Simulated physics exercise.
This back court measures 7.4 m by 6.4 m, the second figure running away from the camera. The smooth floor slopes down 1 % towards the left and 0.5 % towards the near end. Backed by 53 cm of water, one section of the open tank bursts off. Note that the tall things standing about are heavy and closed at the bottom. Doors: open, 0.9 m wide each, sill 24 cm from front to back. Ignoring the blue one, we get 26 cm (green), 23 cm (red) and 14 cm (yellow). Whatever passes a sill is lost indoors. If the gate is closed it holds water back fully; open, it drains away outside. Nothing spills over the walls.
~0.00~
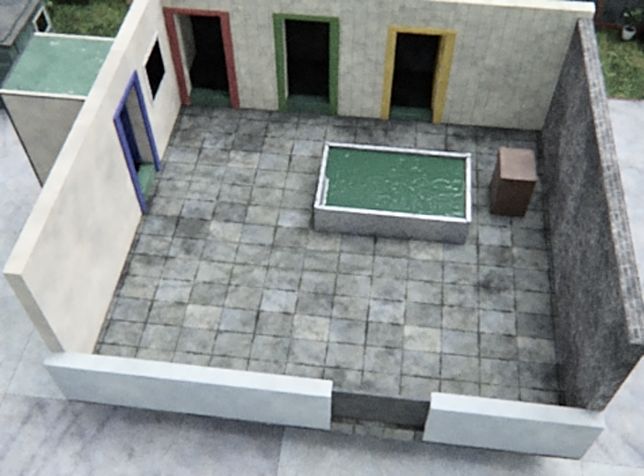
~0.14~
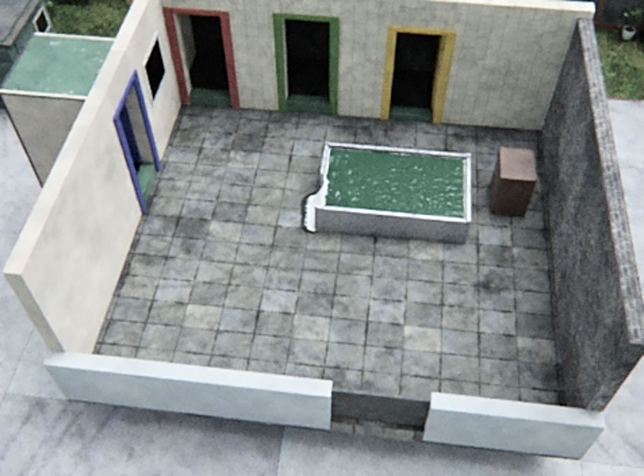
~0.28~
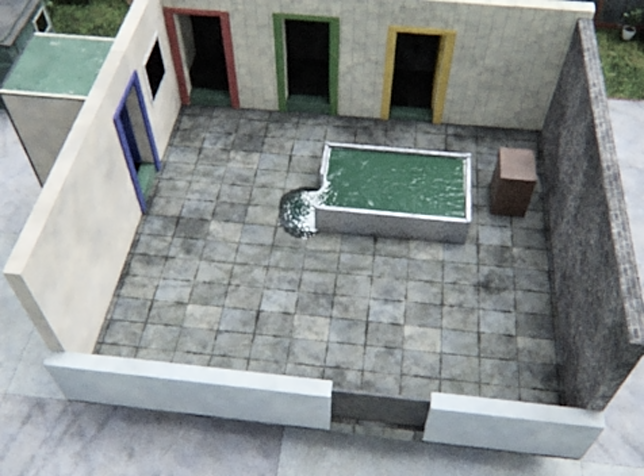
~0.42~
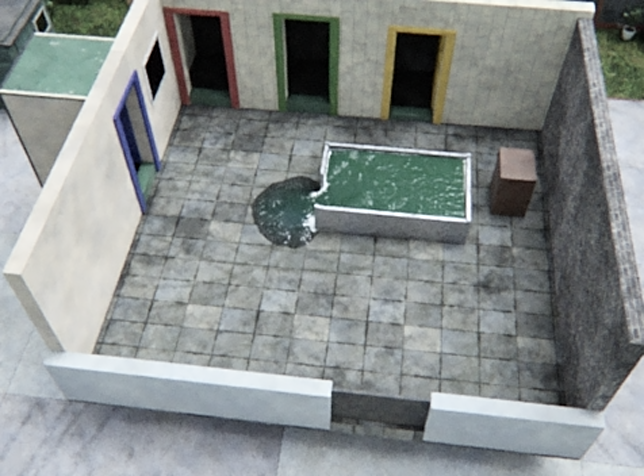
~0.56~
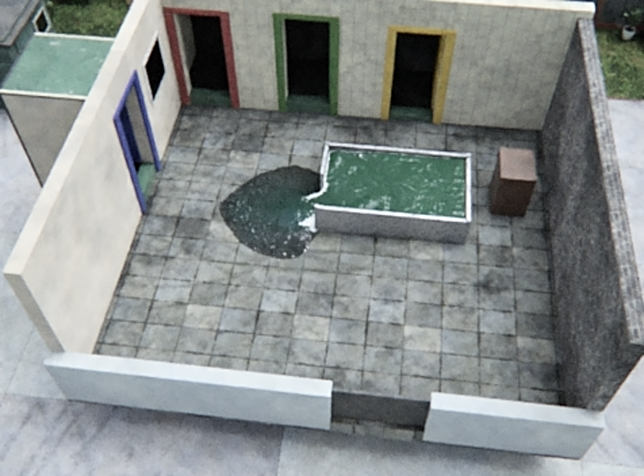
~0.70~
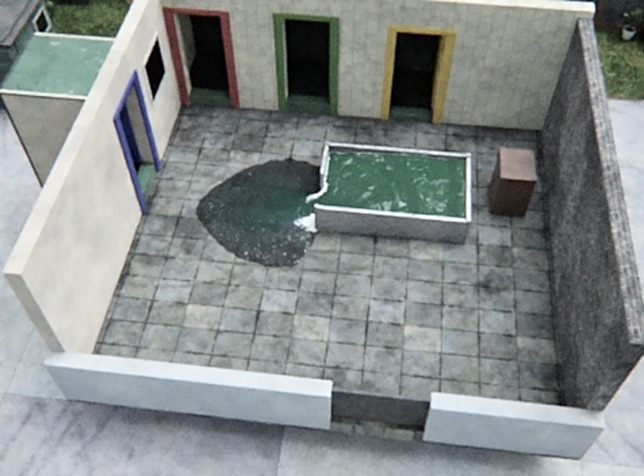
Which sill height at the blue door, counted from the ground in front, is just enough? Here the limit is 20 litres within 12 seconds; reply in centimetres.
A height of roughly 14.5 cm is just enough.
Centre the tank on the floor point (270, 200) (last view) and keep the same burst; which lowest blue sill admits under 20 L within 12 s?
Minimum: Approx. 32 cm.
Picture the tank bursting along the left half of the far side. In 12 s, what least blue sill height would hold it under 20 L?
A height of around 6.0 cm.
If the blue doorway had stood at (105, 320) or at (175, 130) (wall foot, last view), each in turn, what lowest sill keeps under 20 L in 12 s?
In turn: Roughly 9.5 cm, roughly 9.0 cm.
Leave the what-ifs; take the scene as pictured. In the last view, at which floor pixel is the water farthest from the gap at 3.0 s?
Look about (83, 379) in the last picture.
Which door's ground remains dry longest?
Final door: Yellow.
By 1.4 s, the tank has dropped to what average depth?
Mean depth: Approx. 42 cm.
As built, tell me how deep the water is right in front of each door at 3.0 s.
At the green door the depth is 0 cm, at red 14 cm, at blue 17 cm and at yellow 0 cm.
After 1.4 s water covers 20 % of the floor, deepest (28 cm) near (309, 218); 13 cm at the blue door, 0 litres in over its 25 cm sill.
After 3.0 s water covers 30 % of the floor, deepest (25 cm) near (83, 379); 17 cm at the blue door, 0 litres in over its 25 cm sill.
After 12.0 s water covers 95 % of the floor, deepest (10 cm) near (83, 379); 8 cm at the blue door, 0 litres in over its 25 cm sill.
At the blue door as built, the water arrived by 1.2 s and peaked near 21 cm at 2.4 s.
Run again over the same 12 s with other heights there, 29 litres in over 13.5 cm, 11 litres over 16 cm. The limit of 20 litres is kept from about 14.5 cm up.
